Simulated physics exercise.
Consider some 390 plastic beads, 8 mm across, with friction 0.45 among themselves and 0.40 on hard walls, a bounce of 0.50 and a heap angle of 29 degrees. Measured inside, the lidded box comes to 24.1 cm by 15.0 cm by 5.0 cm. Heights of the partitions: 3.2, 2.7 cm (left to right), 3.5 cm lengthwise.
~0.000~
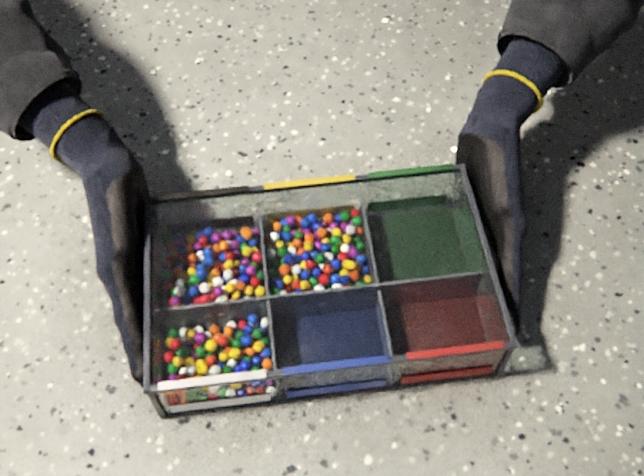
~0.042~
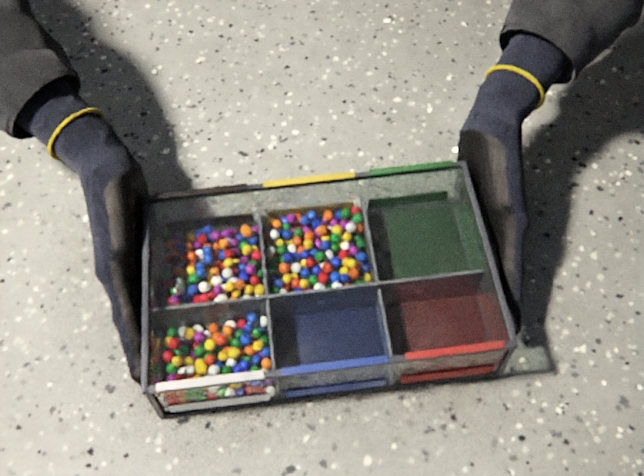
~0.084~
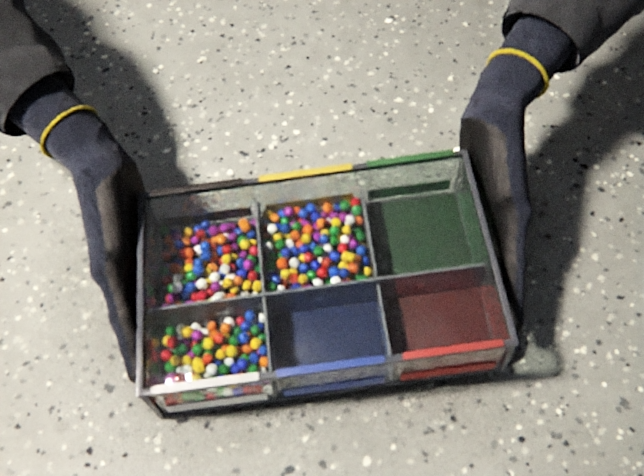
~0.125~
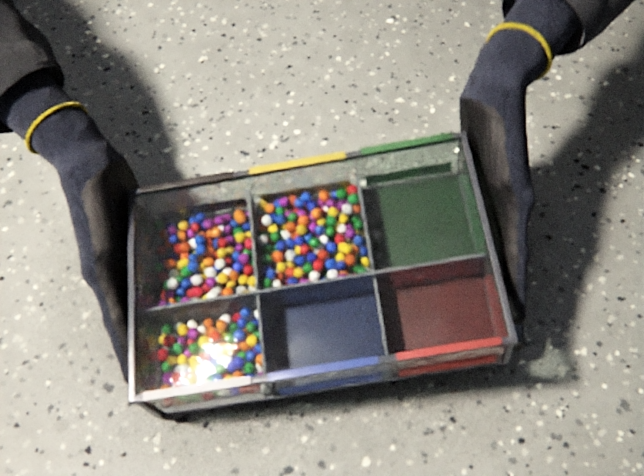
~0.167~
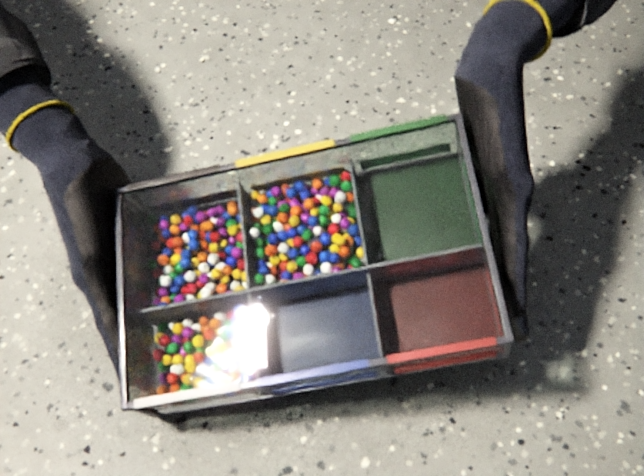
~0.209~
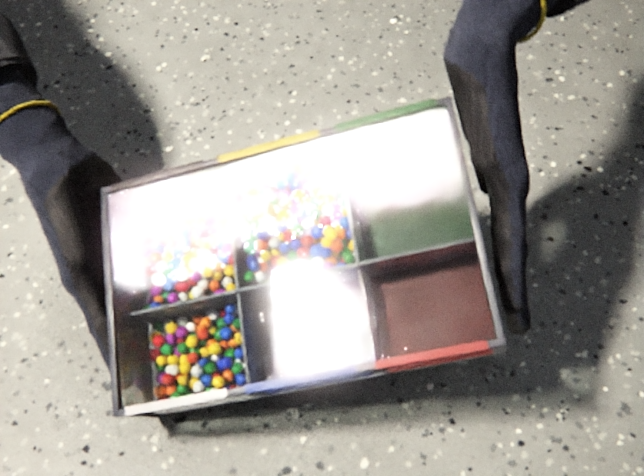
At first, two gloved hands hold a clear-lidded box nearly level above a speckled floor, with colorful beads in three of its six compartments. The hands then tilt it with the left front corner lowest, as a bright glare appears and spreads across the lid.
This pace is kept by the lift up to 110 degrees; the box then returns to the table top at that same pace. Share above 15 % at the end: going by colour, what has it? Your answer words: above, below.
Red compartment - below; blue compartment - below; green compartment - below; yellow compartment - above; white compartment - above; black compartment - above.
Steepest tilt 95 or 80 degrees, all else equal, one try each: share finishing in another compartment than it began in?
Some 20 and 20 per cent.
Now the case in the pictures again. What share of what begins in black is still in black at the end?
Fraction kept: Approx. 90 %.
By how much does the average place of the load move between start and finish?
The balance point ends up some 4.0 centimetres from where it began.
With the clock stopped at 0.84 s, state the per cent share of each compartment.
It splits as red 0, blue 0, green 0, yellow 30, white 35 and black 35 percent.
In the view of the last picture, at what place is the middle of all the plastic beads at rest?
Estimated resting centre: Around (212, 312).
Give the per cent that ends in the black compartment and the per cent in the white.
Black at 35 and white at 45, in per cent.
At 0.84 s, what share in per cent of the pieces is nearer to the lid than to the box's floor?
Roughly 70 per cent.
Then, at 0.84 s, tilt 109 degrees; yellow 30 %, white 35 %, black 35 %.
Then, at 1.25 s, tilt 47 degrees; yellow 20 %, white 40 %, black 35 %.
After 1.75 s, tilt 0 degrees; yellow 20 %, white 45 %, black 35 %.
In the end, at 2.2 s, red 0 %, blue 0 %, green 0 %, yellow 20 %, white 45 %, black 35 %.
